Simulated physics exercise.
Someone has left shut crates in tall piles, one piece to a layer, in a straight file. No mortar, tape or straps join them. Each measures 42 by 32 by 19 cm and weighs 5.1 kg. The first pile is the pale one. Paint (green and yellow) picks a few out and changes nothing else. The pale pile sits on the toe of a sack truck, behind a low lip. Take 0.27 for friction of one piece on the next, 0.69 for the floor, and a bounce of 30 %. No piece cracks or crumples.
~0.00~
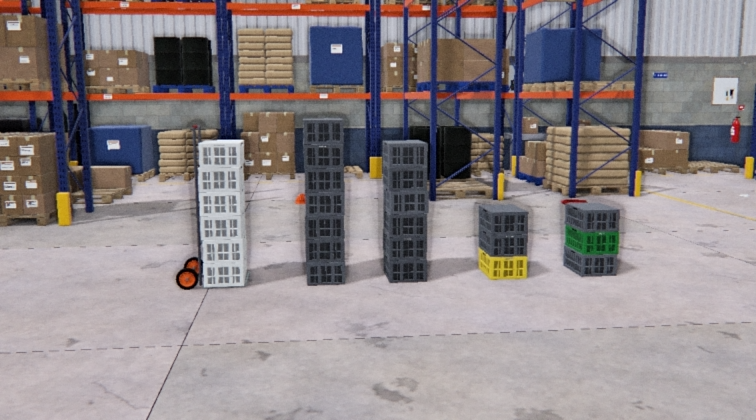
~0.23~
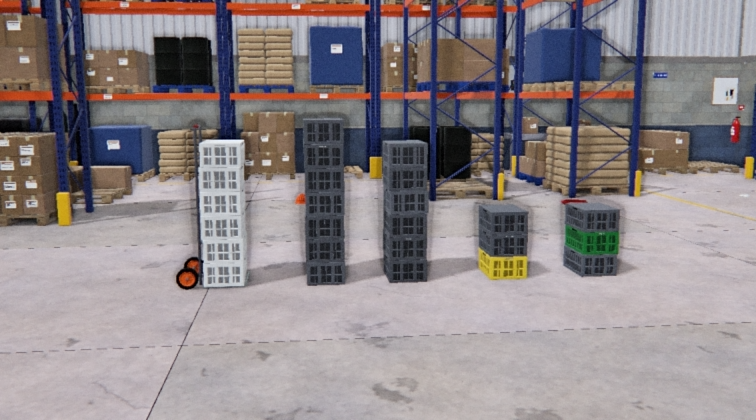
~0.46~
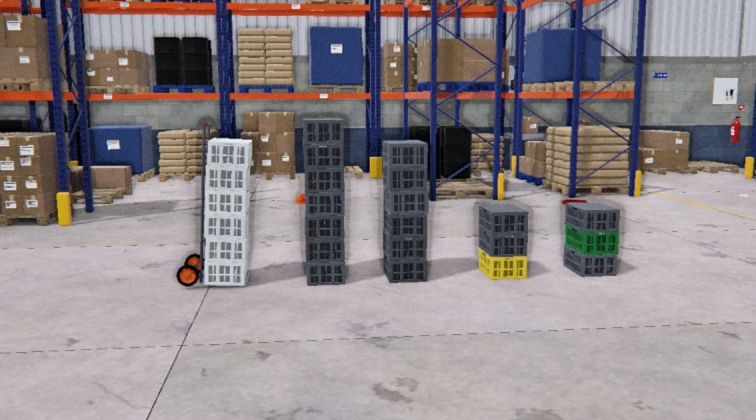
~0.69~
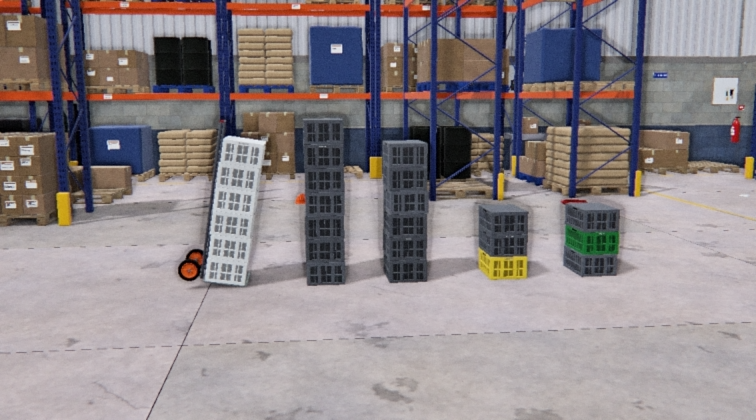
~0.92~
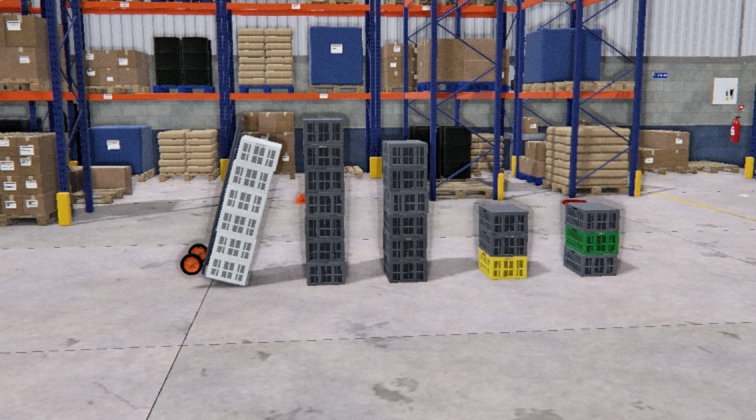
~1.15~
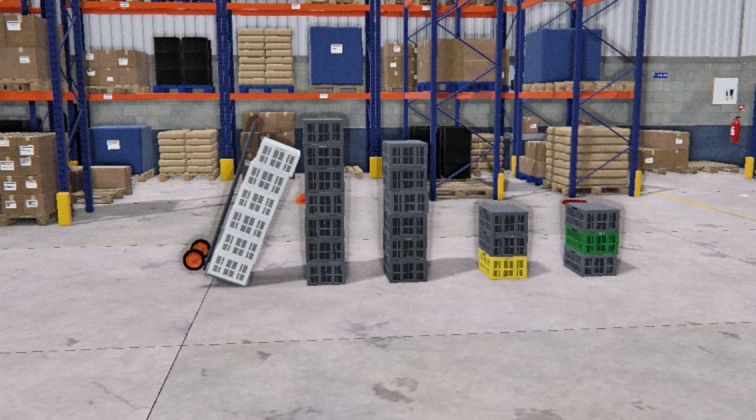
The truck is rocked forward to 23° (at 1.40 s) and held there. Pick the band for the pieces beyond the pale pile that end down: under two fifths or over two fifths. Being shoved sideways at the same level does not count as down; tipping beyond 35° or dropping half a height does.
Ending down: More than two fifths.
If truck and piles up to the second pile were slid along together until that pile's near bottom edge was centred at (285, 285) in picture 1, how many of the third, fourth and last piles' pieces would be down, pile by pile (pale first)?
Then third 5, fourth 2, last 1.
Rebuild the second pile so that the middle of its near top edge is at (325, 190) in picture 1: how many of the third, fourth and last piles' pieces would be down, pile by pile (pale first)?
Then third 5, fourth 1, last 1.
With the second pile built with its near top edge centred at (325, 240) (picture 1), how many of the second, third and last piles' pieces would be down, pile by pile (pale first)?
Then second 0, third 0, last 0.
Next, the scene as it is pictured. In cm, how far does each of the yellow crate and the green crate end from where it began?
About: Yellow 0, green 40.
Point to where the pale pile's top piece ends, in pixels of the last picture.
Around (352, 217).
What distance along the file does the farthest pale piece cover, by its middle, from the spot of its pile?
About 110 cm.
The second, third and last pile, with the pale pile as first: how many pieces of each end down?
Second 6, third 6, last 2.
Around 1.86 s, 3 of the pale pile down; none of the 19 other crates down, 6 disturbed.
Around 2.68 s, 6 of the pale pile down; none of the 19 other crates down, 12 disturbed.
Around 3.14 s, 5 of the pale pile down; 12 of the 19 other crates down.
Around 3.78 s, 5 of the pale pile down; 16 of the 19 other crates down; green crate tipped 47°, 9 cm lower; yellow crate displaced 30 mm.
Finally (5.0 s), 5 of the pale pile down; 16 of the 19 other crates down; green crate on its side; yellow crate displaced 30 mm. That is 84 per cent. Seen by the last camera, middles, green crate near (631, 251), yellow crate near (505, 262).
